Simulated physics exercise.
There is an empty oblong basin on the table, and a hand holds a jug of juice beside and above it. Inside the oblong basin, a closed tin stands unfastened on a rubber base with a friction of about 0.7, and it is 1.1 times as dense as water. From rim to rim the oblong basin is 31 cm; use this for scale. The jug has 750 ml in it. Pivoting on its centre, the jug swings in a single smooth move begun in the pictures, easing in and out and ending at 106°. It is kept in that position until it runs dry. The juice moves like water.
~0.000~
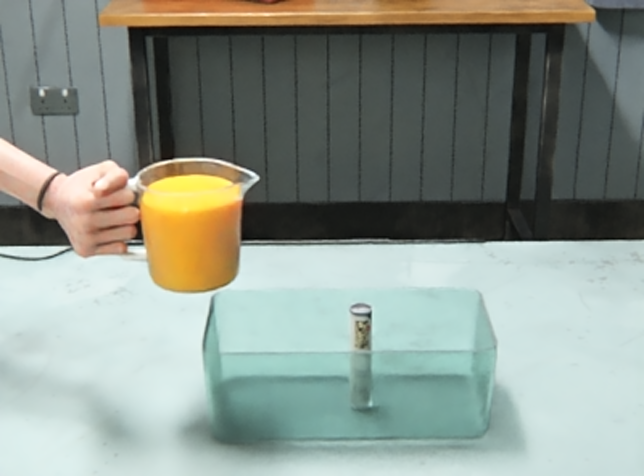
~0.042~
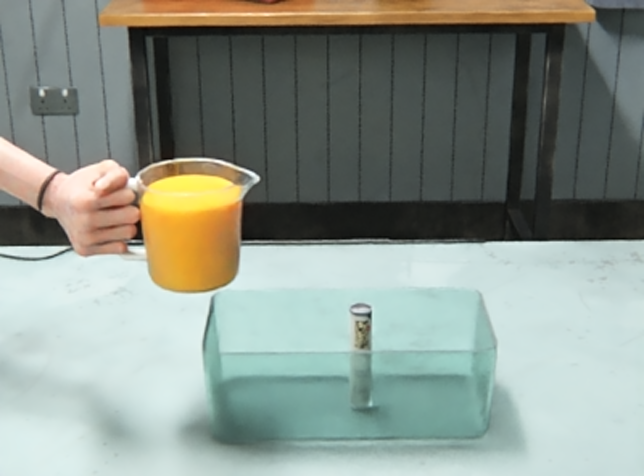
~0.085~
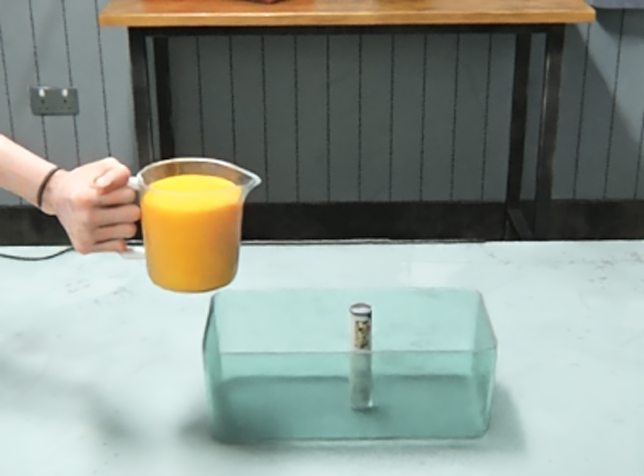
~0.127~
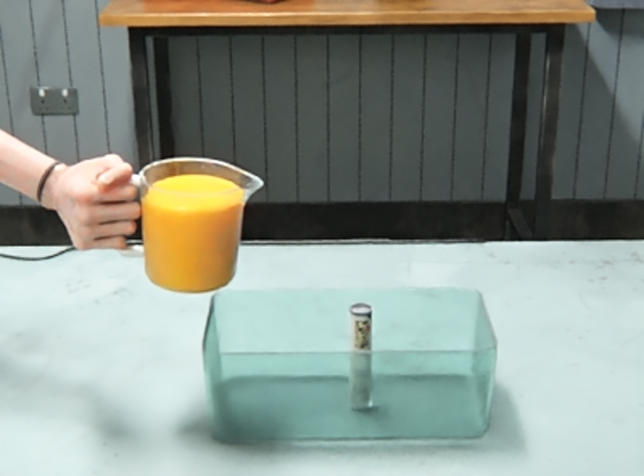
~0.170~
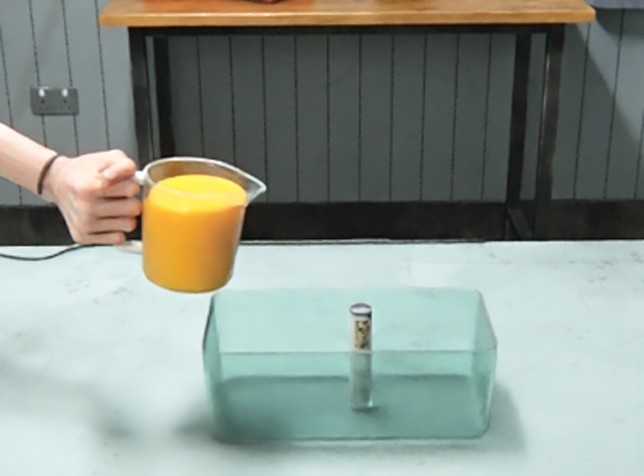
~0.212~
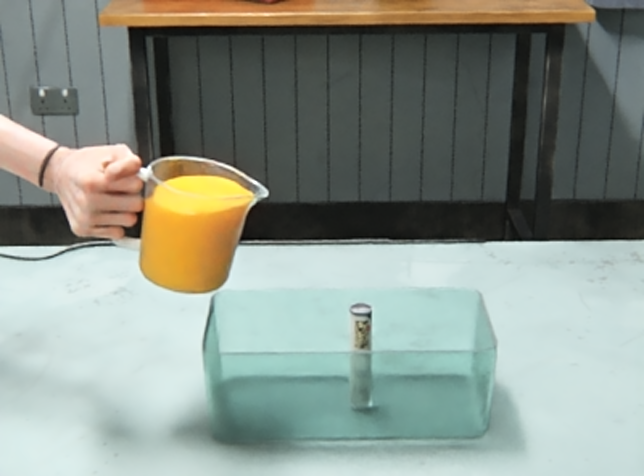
A hand with a dark band at its wrist holds a clear jug of orange juice at left and slowly tilts it rightward, the spout dipping slightly and the juice shifting inside. Below and to the right, a clear greenish oblong basin sits on a pale blue-green surface with a small upright tin inside. The steady, slightly raised view faces grey panelling and a wooden table with dark legs.
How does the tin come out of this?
It ends up still standing.
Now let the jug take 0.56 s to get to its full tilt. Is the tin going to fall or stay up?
The tin stays balanced.
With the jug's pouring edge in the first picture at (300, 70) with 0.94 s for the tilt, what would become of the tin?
Then the tin comes down.
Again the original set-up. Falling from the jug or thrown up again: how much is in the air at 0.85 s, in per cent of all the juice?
It comes to some 12 percent of the total.
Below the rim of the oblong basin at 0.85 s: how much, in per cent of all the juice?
Some 68 percent of the total.
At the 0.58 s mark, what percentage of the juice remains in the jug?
Near 74 in a hundred.
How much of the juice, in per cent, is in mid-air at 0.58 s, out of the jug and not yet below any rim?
About 18 per cent.
By 0.58 s the tilt is 72° and 73 per cent is still to pour; the tin stands where it began.
By 0.85 s the tilt is 104° and 19 per cent is still to pour; the tin stands where it began.
By 1.13 s the tilt is 106° and 1 per cent is still to pour; the tin stands where it began.
By 1.44 s the tilt is 106° and 0 per cent is still to pour; the tin stands where it began.
At rest the tin stands where it began.
